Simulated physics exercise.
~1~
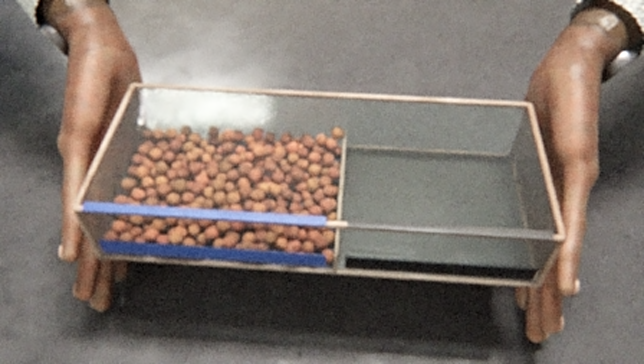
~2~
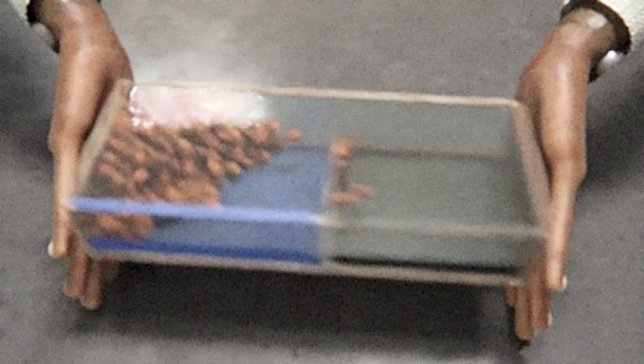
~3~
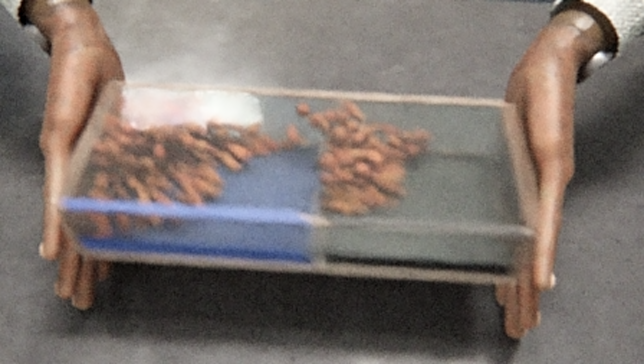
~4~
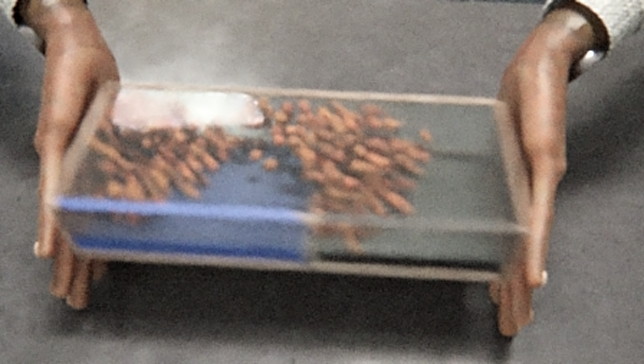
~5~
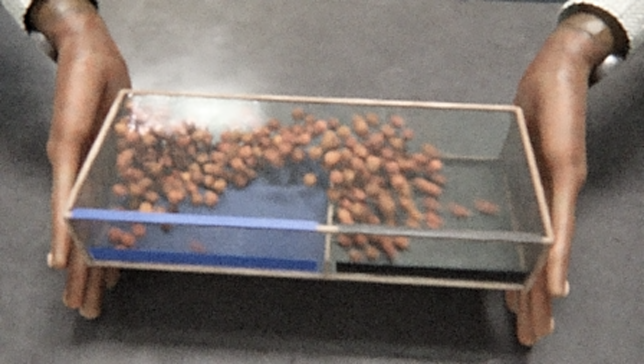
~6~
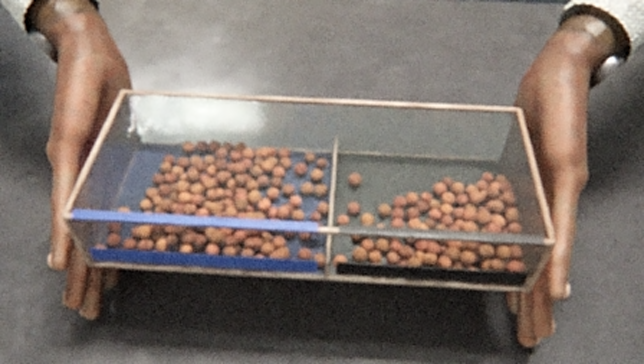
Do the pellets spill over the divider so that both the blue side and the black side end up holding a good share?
Yes, a good share of the pellets crosses into the black side while many stay on the blue side. Both compartments hold plenty at the end, with somewhat more on the blue.
